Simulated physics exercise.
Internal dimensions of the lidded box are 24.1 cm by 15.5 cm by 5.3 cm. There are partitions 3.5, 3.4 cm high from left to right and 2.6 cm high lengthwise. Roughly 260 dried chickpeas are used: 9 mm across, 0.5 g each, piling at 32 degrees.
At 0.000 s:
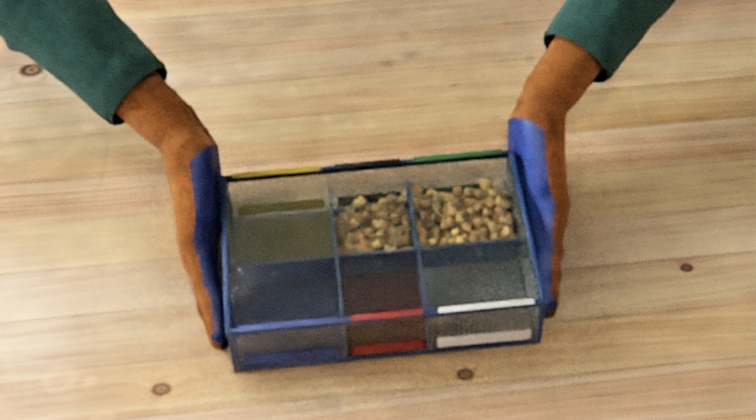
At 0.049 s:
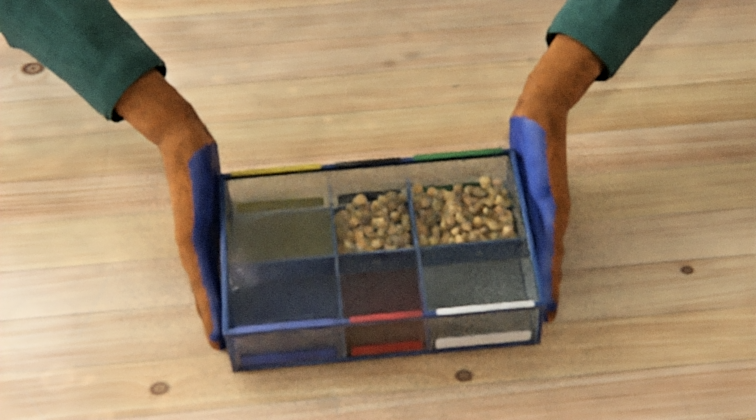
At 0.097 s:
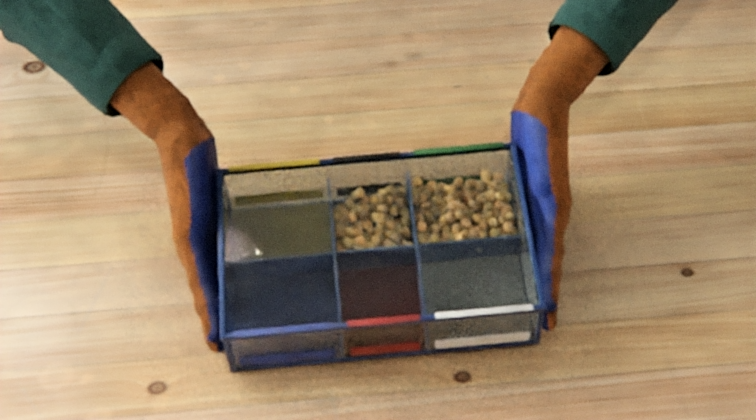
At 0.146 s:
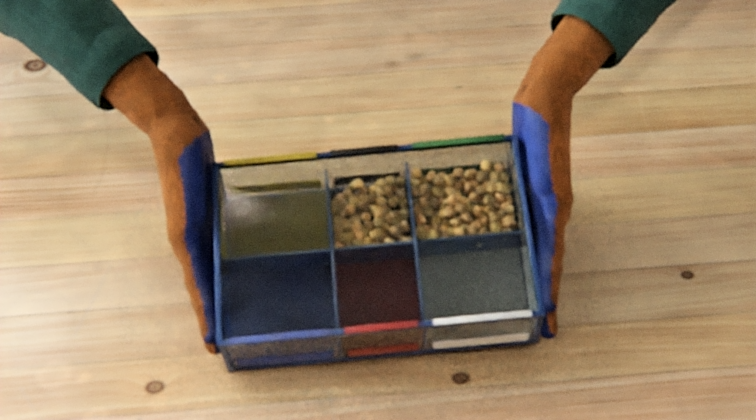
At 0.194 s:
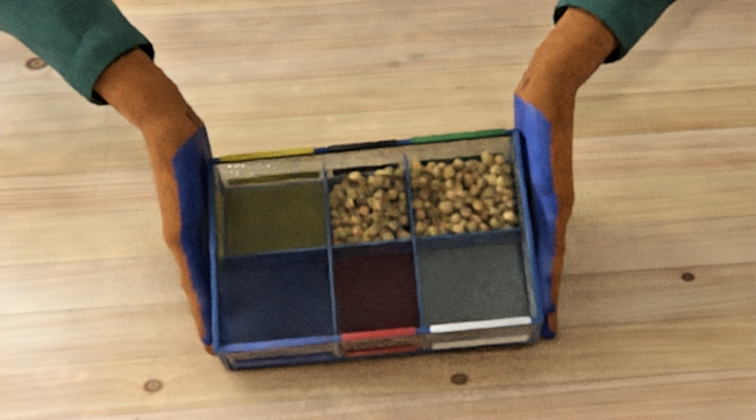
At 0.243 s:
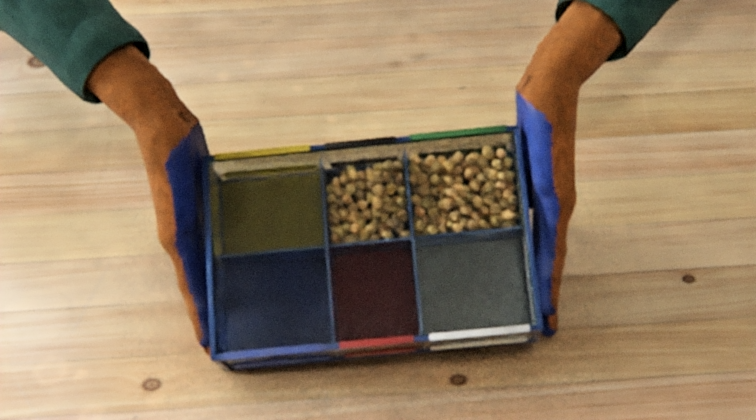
We see two hands in blue-palmed gloves holding a clear-lidded box with six coloured compartments, dried chickpeas filling the back middle and back right ones; the hands gradually tilt the box toward its front left corner while the chickpeas stay in their compartments.
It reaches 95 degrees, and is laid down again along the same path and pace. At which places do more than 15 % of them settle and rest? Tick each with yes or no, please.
Red - yes; blue - no; green - no; yellow - no; white - yes; black - no.
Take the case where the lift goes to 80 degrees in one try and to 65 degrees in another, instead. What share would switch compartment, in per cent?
First try: Around 60 %; second try: Around 35 %.
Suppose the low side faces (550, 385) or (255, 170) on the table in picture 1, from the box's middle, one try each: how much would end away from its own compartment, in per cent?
Estimate: Some 60 % and some 10 % respectively.
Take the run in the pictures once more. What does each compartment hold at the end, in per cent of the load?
Red 35; blue 10; green 5; yellow 0; white 40; black 5 (in a hundred).
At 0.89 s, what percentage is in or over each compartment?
You'd find red at 20, blue at 0, green at 25, yellow at 0, white at 30 and black at 20 per cent.
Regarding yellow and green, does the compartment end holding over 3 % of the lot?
Note - yellow negative, green affirmative.
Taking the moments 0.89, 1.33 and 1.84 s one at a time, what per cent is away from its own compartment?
In order: 55, then 85, then 85.
Then, at 0.89 s, tilt 94 degrees; red 20 %, green 25 %, white 30 %, black 20 %.
After 1.33 s, tilt 39 degrees; red 35 %, blue 10 %, green 5 %, white 40 %, black 5 %.
After 1.84 s, tilt 0 degrees; red 35 %, blue 10 %, green 5 %, white 40 %, black 5 %.
At rest (2.3 s), red 35 %, blue 10 %, green 5 %, yellow 0 %, white 40 %, black 5 %.
